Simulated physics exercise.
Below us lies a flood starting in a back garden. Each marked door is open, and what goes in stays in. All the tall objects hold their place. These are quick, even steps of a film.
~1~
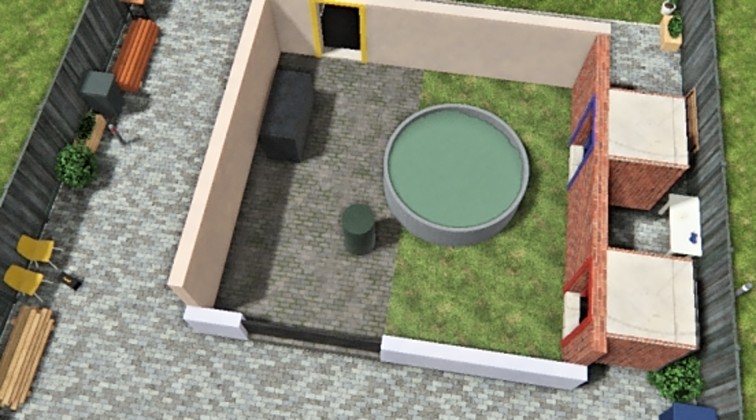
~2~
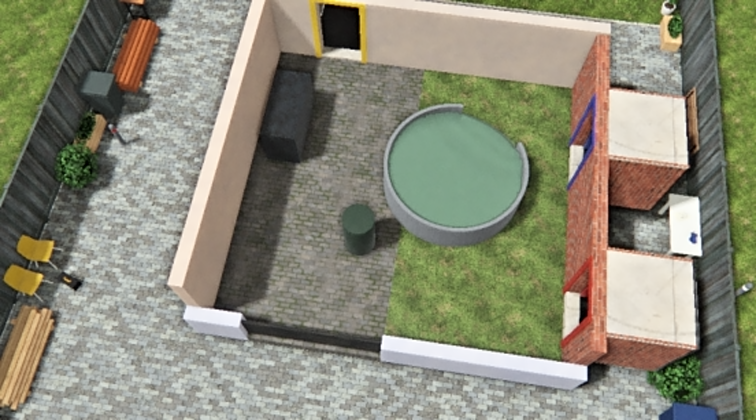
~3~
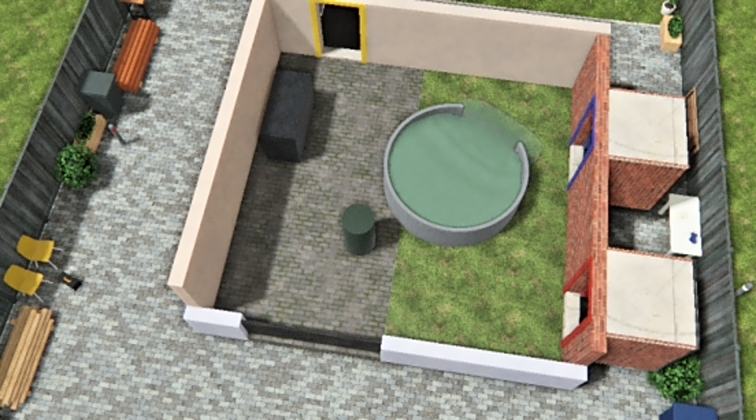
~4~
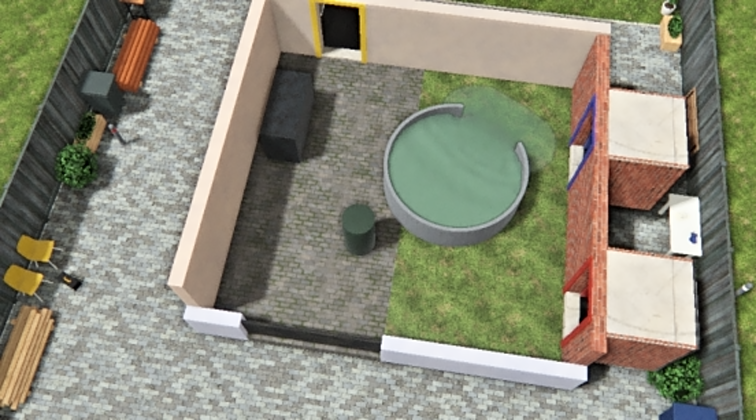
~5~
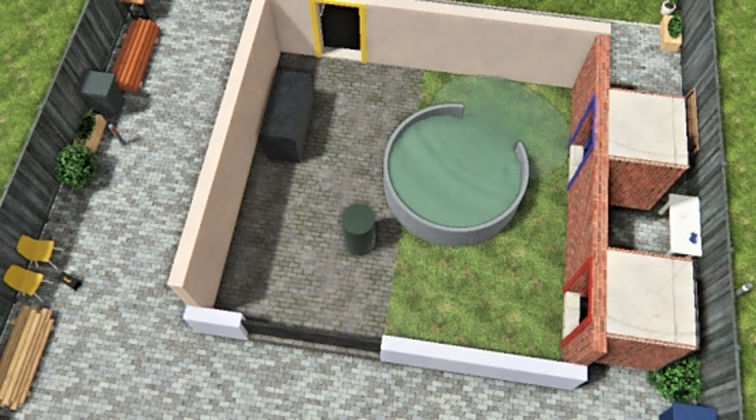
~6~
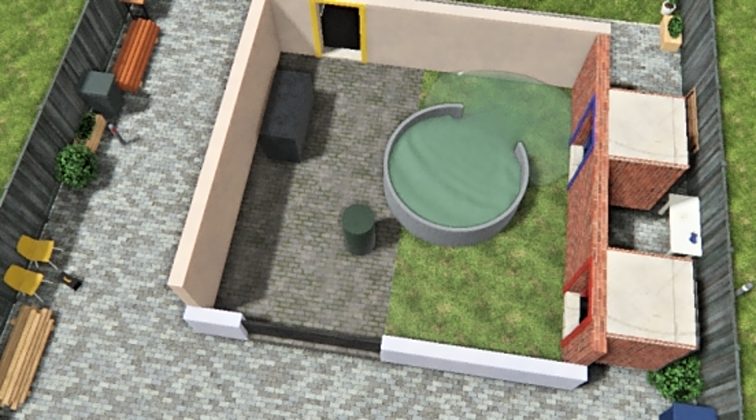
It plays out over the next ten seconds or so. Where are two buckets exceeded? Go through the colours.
The red door stays under that; the yellow door takes more than that; the blue door takes more than that.
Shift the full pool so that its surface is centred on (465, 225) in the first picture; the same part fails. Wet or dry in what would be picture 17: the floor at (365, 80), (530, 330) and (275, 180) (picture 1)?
In turn: Not flooded, free of water, no water.
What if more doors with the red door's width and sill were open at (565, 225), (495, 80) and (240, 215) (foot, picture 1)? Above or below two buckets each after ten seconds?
In that order: Holds, floods, is under.
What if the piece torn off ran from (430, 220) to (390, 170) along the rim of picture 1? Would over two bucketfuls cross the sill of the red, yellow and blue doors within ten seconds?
Red stays under; yellow lets more in; blue is under.
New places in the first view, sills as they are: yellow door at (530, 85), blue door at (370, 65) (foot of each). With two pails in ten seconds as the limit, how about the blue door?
In short: The blue one stays under.
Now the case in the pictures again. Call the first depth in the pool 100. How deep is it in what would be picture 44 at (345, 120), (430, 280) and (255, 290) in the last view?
About 8, 6 and 4 per cent.
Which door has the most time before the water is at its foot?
That is the red one.
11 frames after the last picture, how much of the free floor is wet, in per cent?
Roughly 25 per cent.
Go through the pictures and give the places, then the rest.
In the first frame, the round tank at (456, 167) is whole and still.
In the second frame, water pours out on the round tank's far side and has run to a hidden place.
In the third frame, water pours out on the round tank's far side and has run to (462, 102).
In the fourth frame, water pours out on the round tank's far side and has run to (553, 140).
In the fifth frame, the front is at (565, 125), out from the gap on the round tank's far side.
In the sixth frame, water pours out on the round tank's far side and has run to (566, 97).
A moment on, water covers 15 % of the floor; the red door not reached, the yellow door not reached, the blue door wet at the sill, nothing in.
Next, water covers 25 % of the floor; the red door not reached, the yellow door not reached, the blue door under two buckets in.
Then, water covers 50 % of the floor; the red door wet at the sill, nothing in, the yellow door wet at the sill, nothing in, the blue door over two buckets in.
Later, water covers 90 % of the floor; the red door wet at the sill, nothing in, the yellow door wet at the sill, nothing in, the blue door far over two buckets in.
In the end, water covers 100 % of the floor; the red door wet at the sill, nothing in, the yellow door over two buckets in, the blue door far over two buckets in.
